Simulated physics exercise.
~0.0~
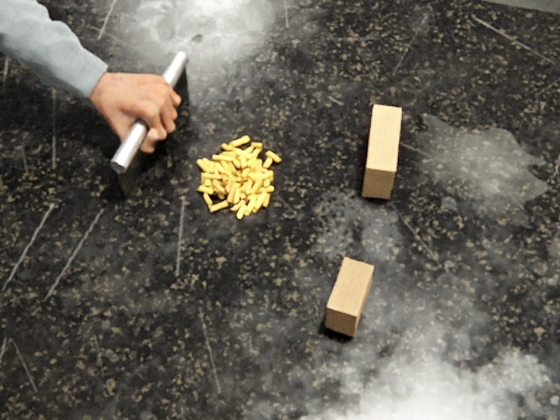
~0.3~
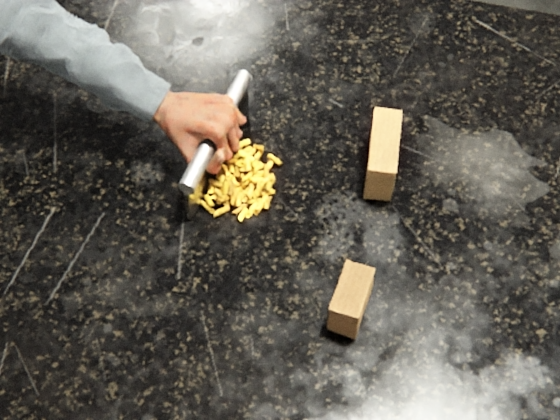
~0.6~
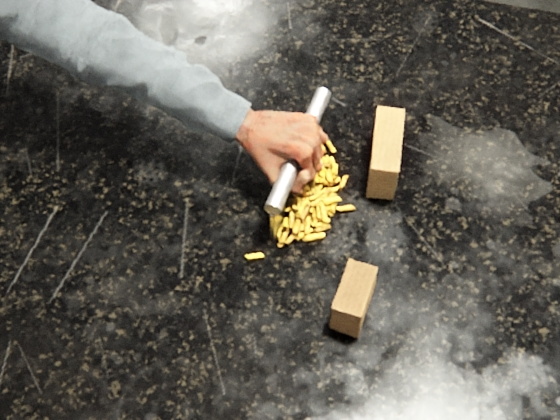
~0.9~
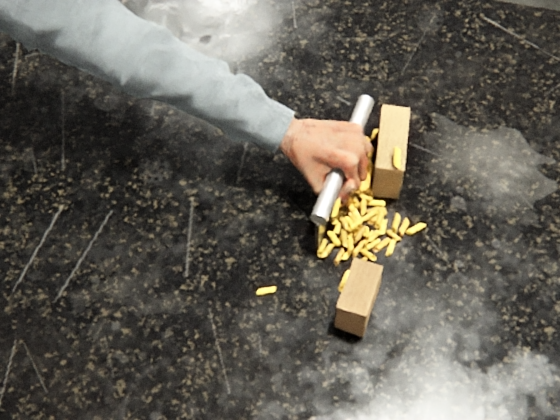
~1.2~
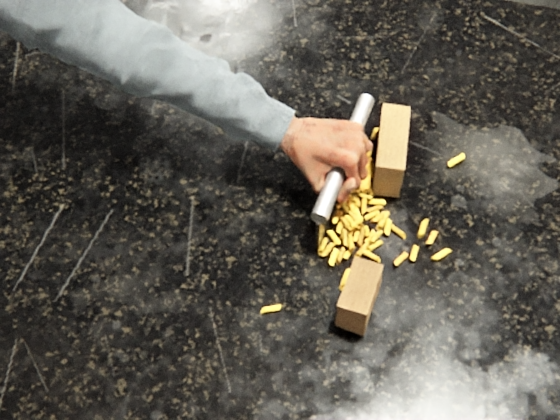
A dark, speckled stone surface with pale dusty patches and scratches is seen from above at a slant. A hand in a light blue-grey sleeve grips a silvery bar at the upper left, beside a heap of small yellow pasta pieces, with two tan blocks standing apart on the right. The hand moves the bar right to the heap, then pushes the pieces toward the blocks, leaving one behind. The pasta bunches up before the gap and the bar stops close to the far block. Several pieces spill between and beyond the blocks, while most stay held up before them.
